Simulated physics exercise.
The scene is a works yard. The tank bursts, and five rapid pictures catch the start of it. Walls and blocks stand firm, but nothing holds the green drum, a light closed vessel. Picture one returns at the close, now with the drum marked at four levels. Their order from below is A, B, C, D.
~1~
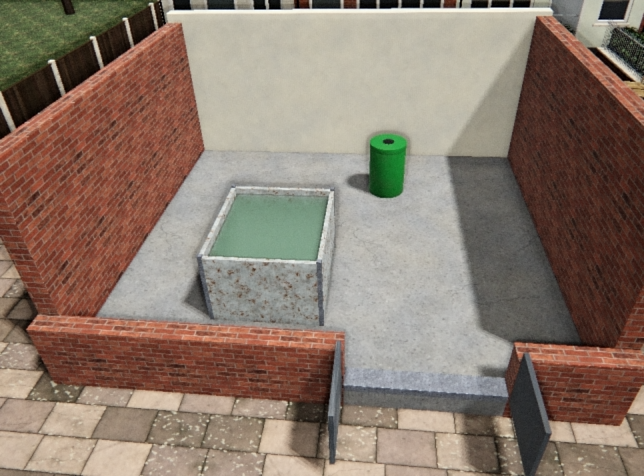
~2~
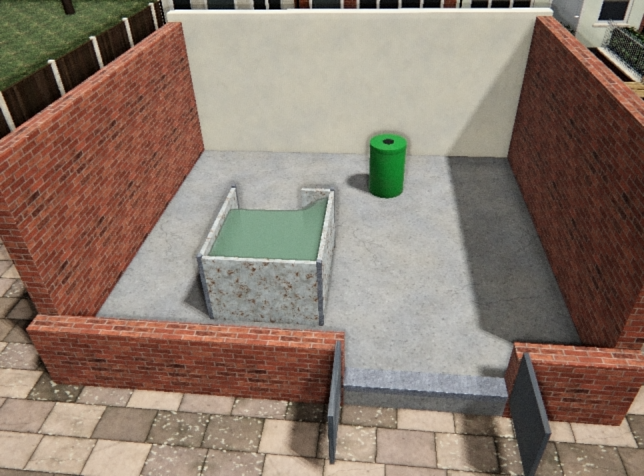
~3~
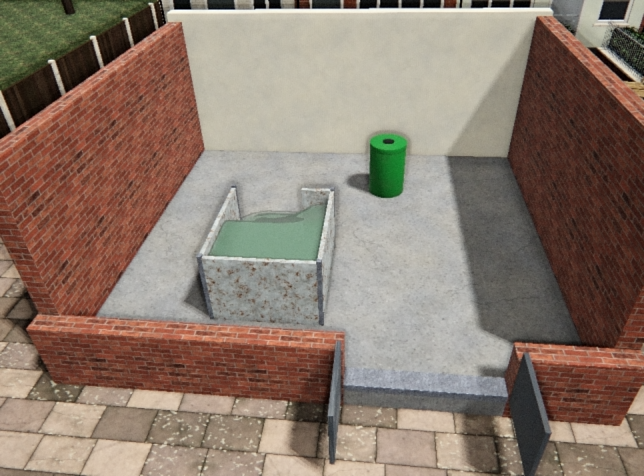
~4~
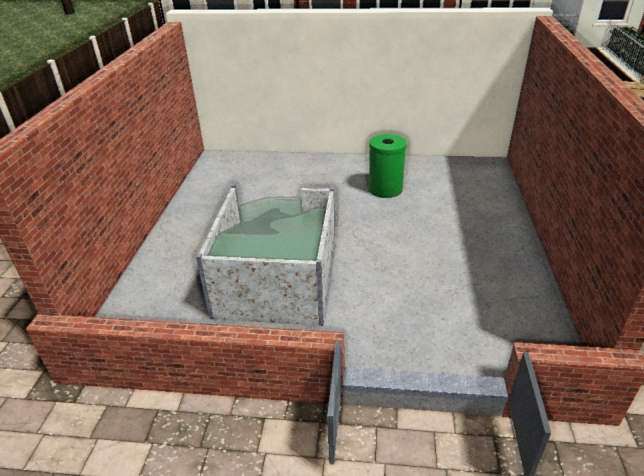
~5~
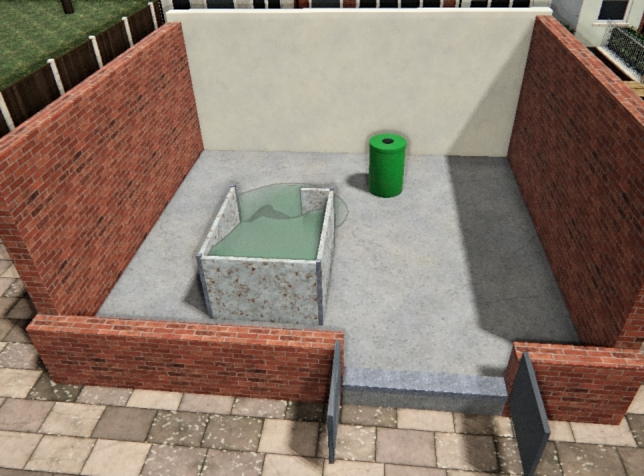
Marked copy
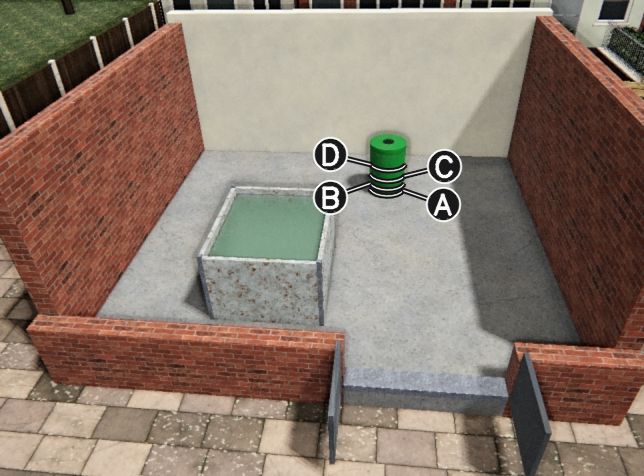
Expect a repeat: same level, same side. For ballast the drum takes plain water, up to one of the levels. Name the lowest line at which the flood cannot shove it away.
Go for B.
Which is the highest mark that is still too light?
That is mark A.
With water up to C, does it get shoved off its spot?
No.
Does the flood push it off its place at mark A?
Yes.
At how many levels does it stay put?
Three of them.
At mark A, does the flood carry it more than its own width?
No, less.
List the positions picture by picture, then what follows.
The first picture shows lid of the green drum at (388, 142); tank full, its middle at (272, 226); open gate at (428, 341).
In the second picture, water covers 2 % of the ground, mostly out of sight from here.
In the third picture, water covers 4 % of the ground, mostly out of sight from here.
In the fourth picture, water covers 6 % of the ground, mostly out of sight from here.
The fifth picture shows lid of the green drum at (388, 141); 10 % of the ground under water, its edge towards the drum at (316, 188).
In white, A at (386, 195); B at (386, 190); C at (387, 181); D at (387, 170); from the bottom up A, B, C, D.
With A, it is pushed about half its own width away.
With B, it does not move.
With C, it does not move.
With D, it does not move.
